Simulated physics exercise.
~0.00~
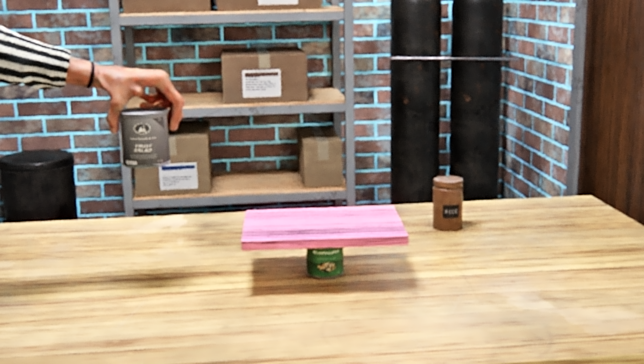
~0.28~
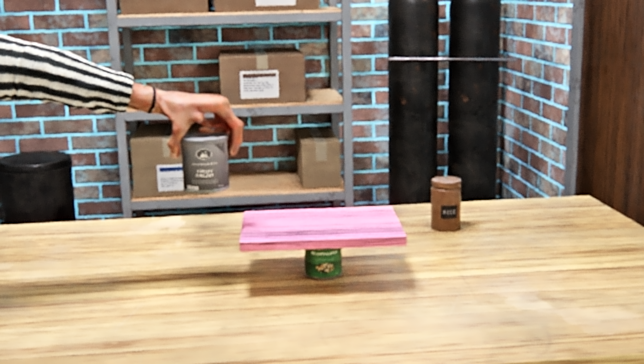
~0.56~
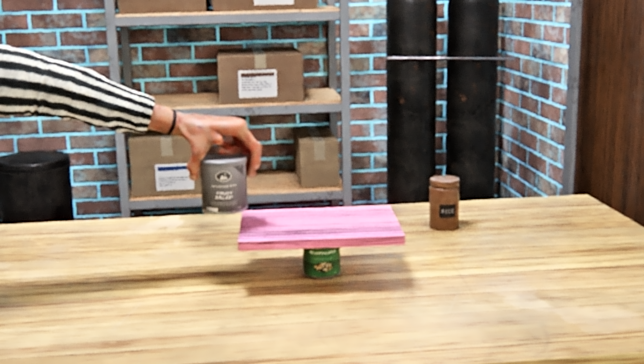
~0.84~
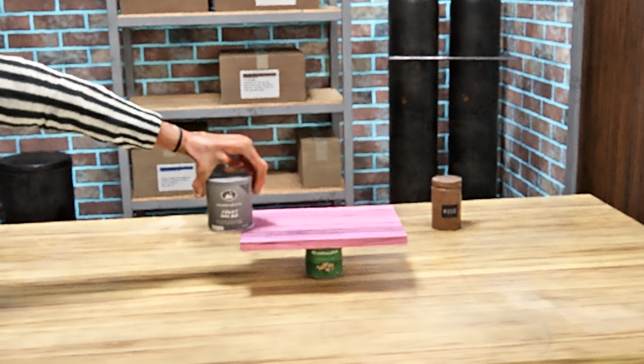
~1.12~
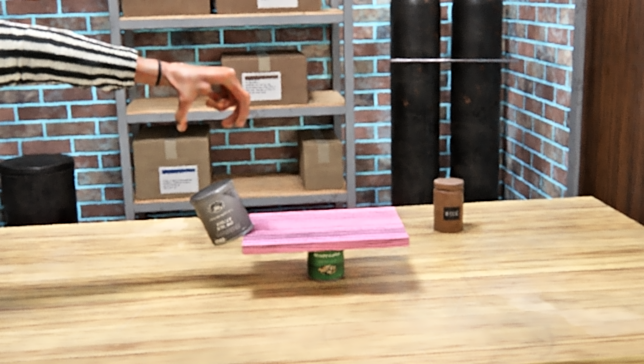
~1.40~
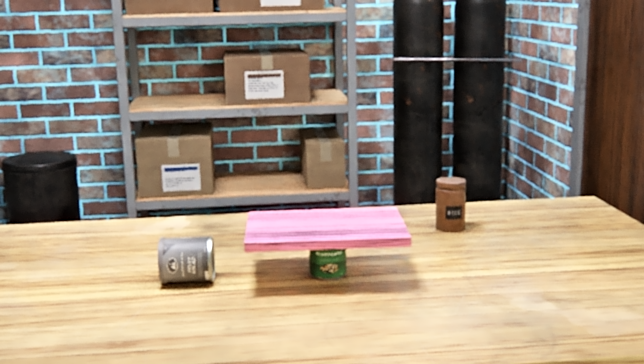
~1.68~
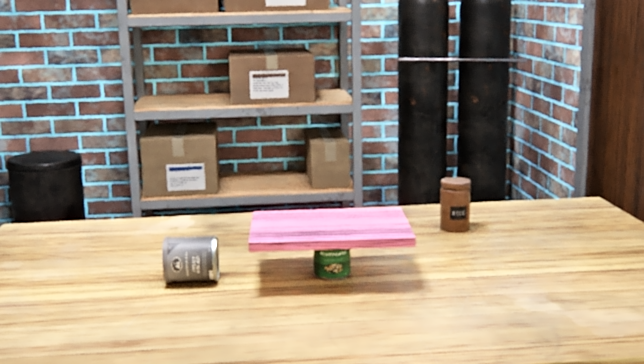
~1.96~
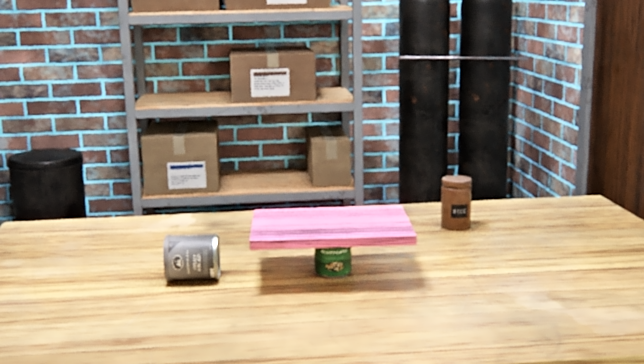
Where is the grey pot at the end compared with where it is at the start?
At the start the grey pot is held up in the air by the hand, above the left side of the table. At the end it lies on its side on the tabletop, lower down and a little further right, just left of the pink board.
